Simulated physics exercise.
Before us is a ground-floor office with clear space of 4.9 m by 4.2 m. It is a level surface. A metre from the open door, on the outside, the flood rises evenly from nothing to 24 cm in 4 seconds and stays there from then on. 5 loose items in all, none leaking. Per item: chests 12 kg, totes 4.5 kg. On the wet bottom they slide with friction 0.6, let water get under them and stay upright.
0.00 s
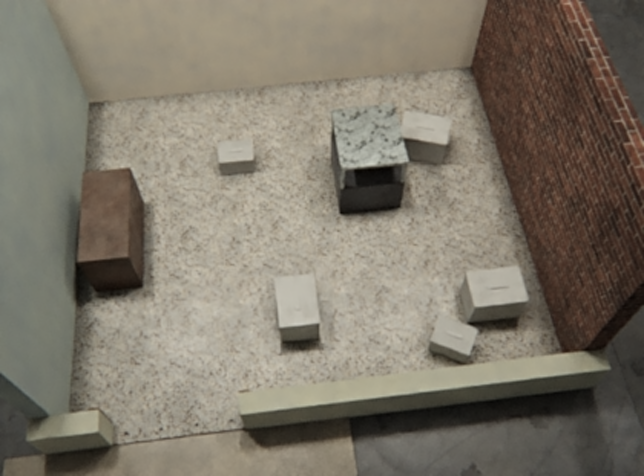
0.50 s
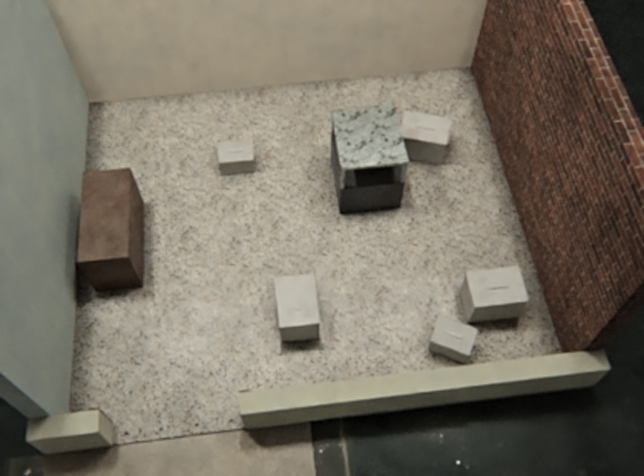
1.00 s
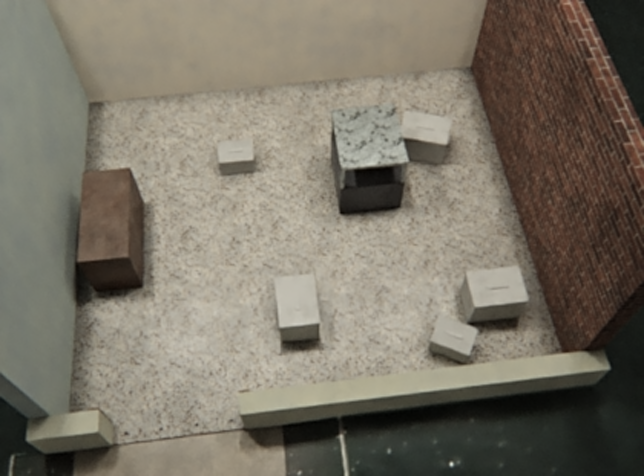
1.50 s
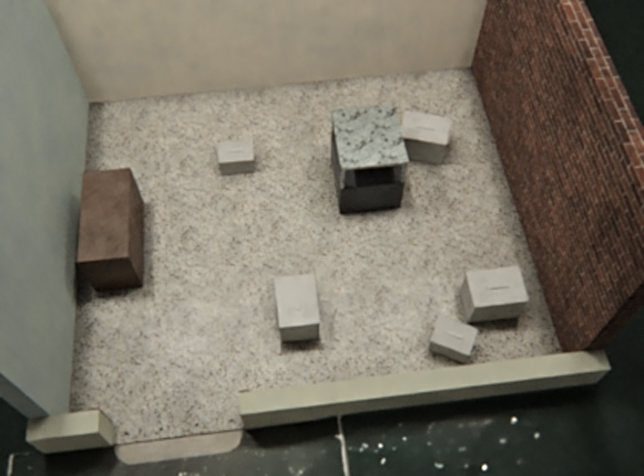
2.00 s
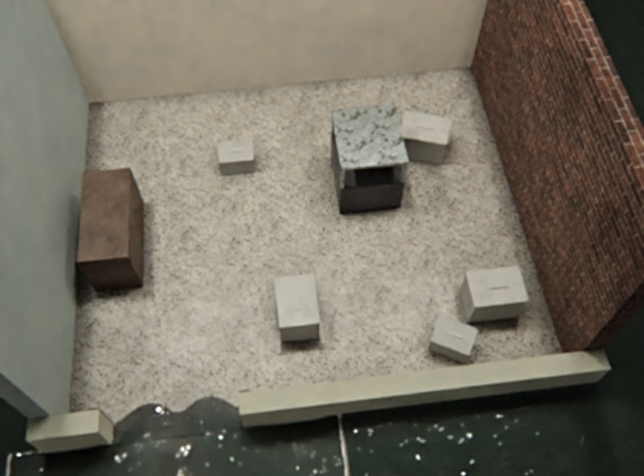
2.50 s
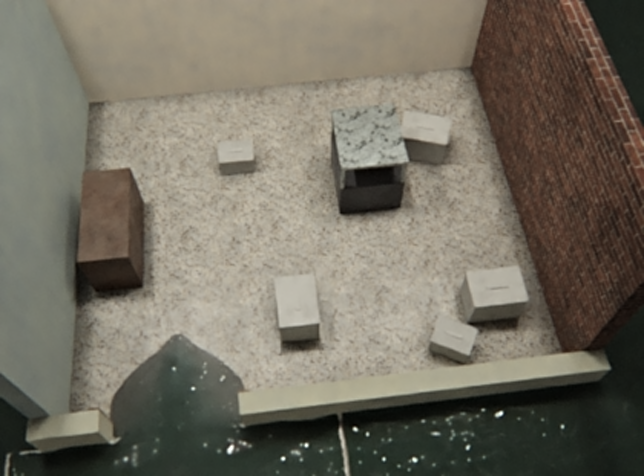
The clip opens on a high view of a speckled-floored room holding a brown block, several pale boxes and a mottled-topped unit. Dark water spreads outside the low front wall, covering the pale strip before the gap, then pushes through in a rounded, pointed tongue while everything inside stays still.
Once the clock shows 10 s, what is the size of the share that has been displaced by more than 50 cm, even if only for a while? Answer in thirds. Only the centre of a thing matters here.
Under a third.
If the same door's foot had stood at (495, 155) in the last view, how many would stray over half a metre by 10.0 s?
2.
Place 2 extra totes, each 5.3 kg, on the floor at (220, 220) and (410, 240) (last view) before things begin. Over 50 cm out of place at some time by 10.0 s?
Above the limit, then inside the limit.
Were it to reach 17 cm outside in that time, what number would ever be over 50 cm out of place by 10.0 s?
I count 1 of them in that case.
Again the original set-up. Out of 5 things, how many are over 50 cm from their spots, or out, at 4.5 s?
It comes to 0.
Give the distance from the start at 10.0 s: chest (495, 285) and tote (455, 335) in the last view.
Respectively 0 and 0 centimetres.
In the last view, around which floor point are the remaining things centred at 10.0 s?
Mean floor pixel: About (427, 232).
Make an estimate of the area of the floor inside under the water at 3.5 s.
Close to 3.5 m2, I'd say.
After 3.5 s 0 of 5 are over 50 cm from their spots; 0 afloat.
After 4.5 s 0 of 5 are over 50 cm from their spots; 0 afloat.
After 7.0 s 1 of 5 are over 50 cm from their spots; 1 afloat.
After 10.0 s 1 of 5 are over 50 cm from their spots, and 1 have been at some point; 1 afloat.
